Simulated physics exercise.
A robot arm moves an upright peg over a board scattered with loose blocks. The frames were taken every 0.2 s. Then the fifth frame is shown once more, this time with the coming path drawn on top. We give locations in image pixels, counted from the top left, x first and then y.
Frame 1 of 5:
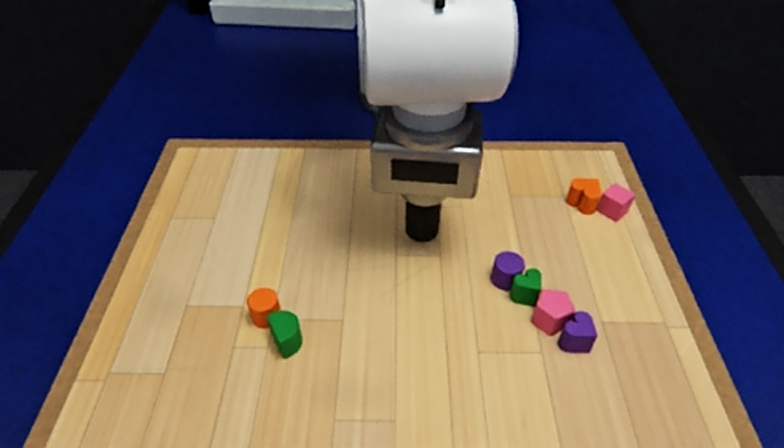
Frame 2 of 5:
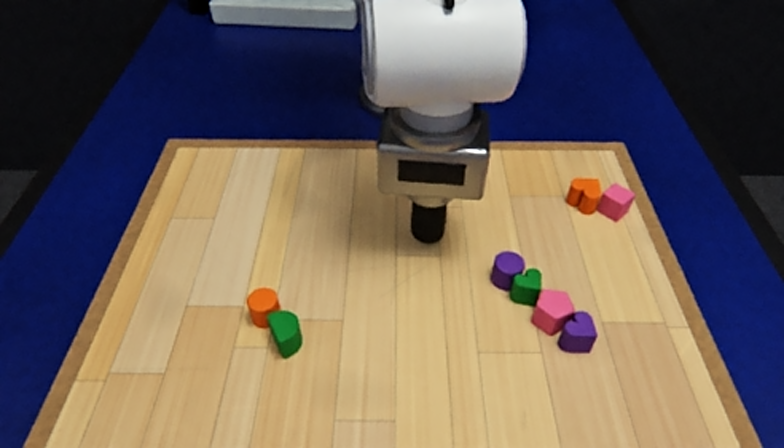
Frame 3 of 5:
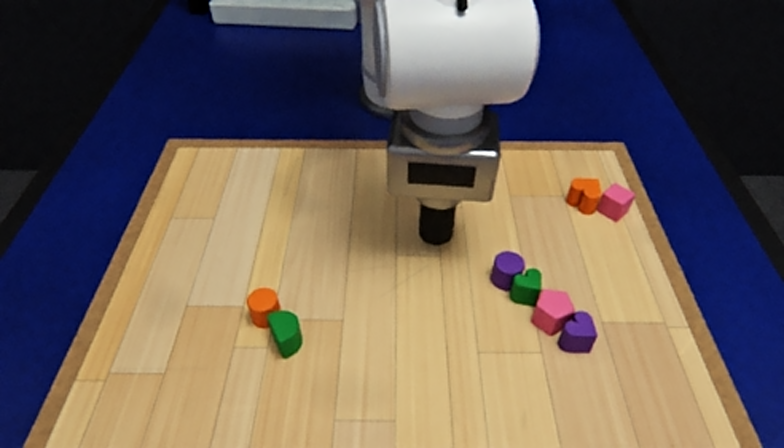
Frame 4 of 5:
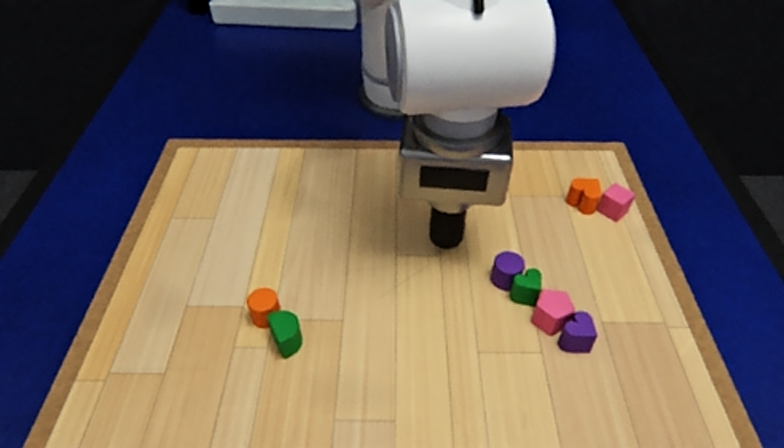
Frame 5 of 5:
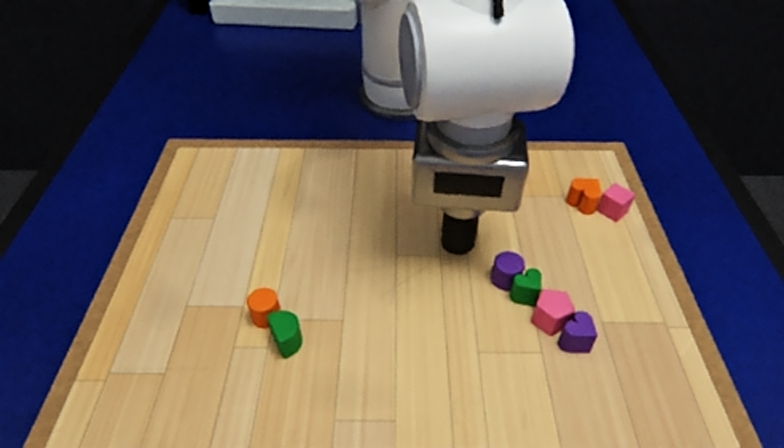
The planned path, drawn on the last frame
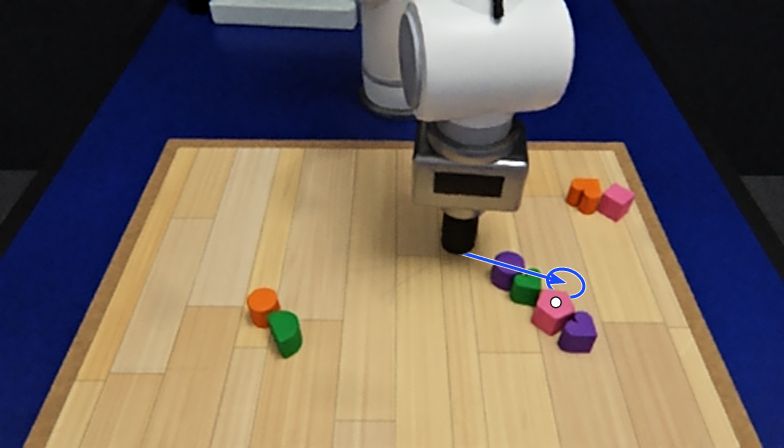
The video shows a robot arm holding an upright black peg above a wooden board scattered with small colored blocks. The arm shifts the peg a short way right and slightly nearer the purple disc, while the blocks stay still.
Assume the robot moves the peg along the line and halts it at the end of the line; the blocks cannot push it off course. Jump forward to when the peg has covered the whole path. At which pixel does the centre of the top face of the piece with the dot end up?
Close to (563, 321).
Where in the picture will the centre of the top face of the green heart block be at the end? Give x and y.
Its top face will be centred at roughly (536, 302).
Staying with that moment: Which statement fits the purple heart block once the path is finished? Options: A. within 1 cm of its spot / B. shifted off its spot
Choice B: Shifted off its spot.
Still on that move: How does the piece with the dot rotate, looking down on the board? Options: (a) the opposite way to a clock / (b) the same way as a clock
That would be a.
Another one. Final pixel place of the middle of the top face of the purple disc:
Its top middle will sit at (558, 288).
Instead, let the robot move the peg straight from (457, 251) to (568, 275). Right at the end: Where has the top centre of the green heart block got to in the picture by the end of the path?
It comes to (540, 297).
The line goes from (457, 251) to (566, 283); the dot is on the pink pentagonal block.
On the path given first. One third of the way, peg (494, 253); purple disc (517, 265); green heart block (534, 283); pink pentagonal block (560, 306).
Two thirds of the way, peg (530, 264); purple disc (543, 280); green heart block (538, 300), turned 55° clockwise; pink pentagonal block (564, 319), turned 35° anticlockwise; purple heart block (594, 333).
At the end, peg (569, 275); purple disc (558, 288); green heart block (536, 302), turned 60° clockwise; pink pentagonal block (563, 321), turned 40° anticlockwise; purple heart block (595, 333).
